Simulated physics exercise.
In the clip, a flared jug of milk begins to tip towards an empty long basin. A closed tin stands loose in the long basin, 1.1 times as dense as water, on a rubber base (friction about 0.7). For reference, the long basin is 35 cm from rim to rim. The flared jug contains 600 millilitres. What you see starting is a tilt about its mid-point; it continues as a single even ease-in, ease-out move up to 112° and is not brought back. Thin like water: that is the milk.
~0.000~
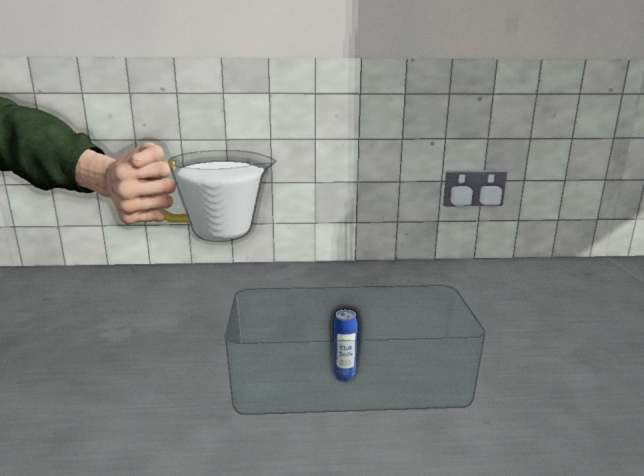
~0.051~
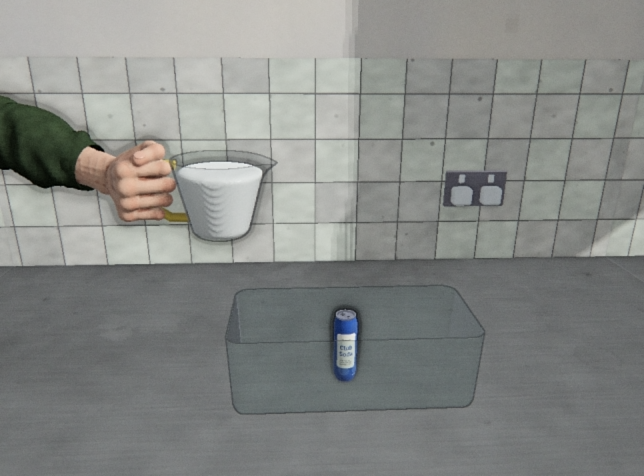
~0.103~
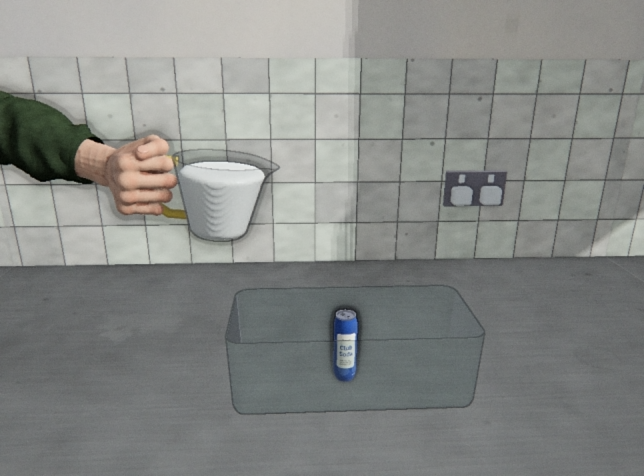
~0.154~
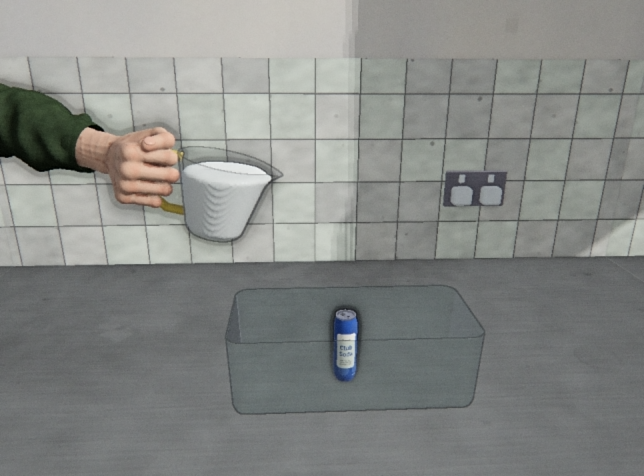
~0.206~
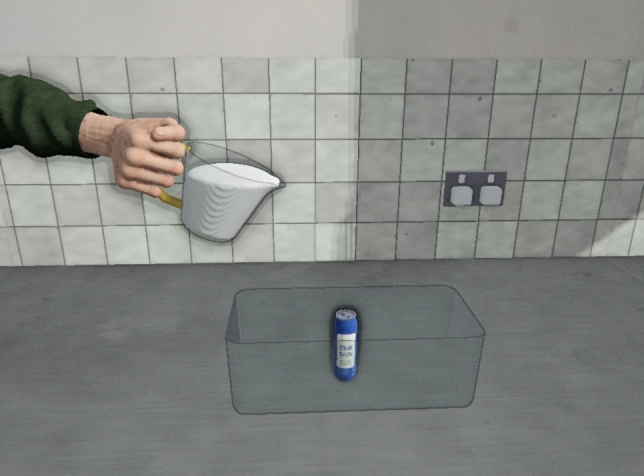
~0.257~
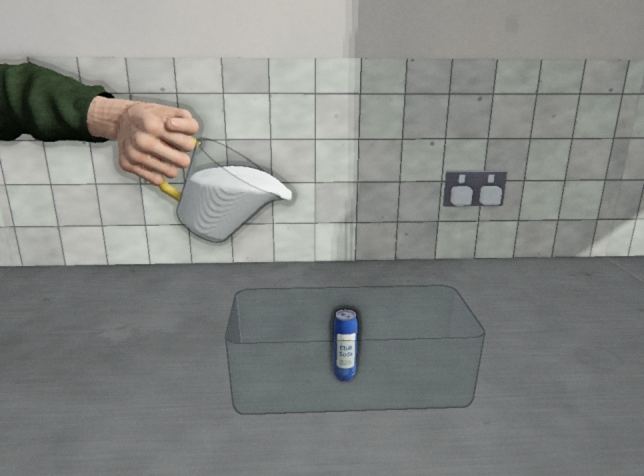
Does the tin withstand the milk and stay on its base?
No, I'd say it will come down.
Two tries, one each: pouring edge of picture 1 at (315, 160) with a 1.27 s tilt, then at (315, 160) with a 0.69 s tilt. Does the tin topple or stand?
In the first try it remains standing; in the second it comes down.
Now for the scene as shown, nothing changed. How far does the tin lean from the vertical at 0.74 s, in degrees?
Near 25 degrees.
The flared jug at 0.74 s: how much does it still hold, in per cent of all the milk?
Close to 1 percent of the total.
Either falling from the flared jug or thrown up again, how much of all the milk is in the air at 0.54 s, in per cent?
My guess is roughly 38 %.
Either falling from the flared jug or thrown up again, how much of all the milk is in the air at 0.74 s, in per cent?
Roughly 8 %.
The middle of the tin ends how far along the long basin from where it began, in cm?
In the end the tin's centre has shifted about 9.0 centimetres.
Then, 0.54 s in, the tilt is 99° and 31 per cent is still to pour; the tin stands where it began.
Then, 0.74 s in, the tilt is 112° and 1 per cent is still to pour; the tin leans 25°.
Then, 0.96 s in, the tilt is 112° and 0 per cent is still to pour; the tin lies on its side.
Then, 1.19 s in, the tilt is 112° and 0 per cent is still to pour; the tin lies on its side.
Finally, the tin lies on its side.
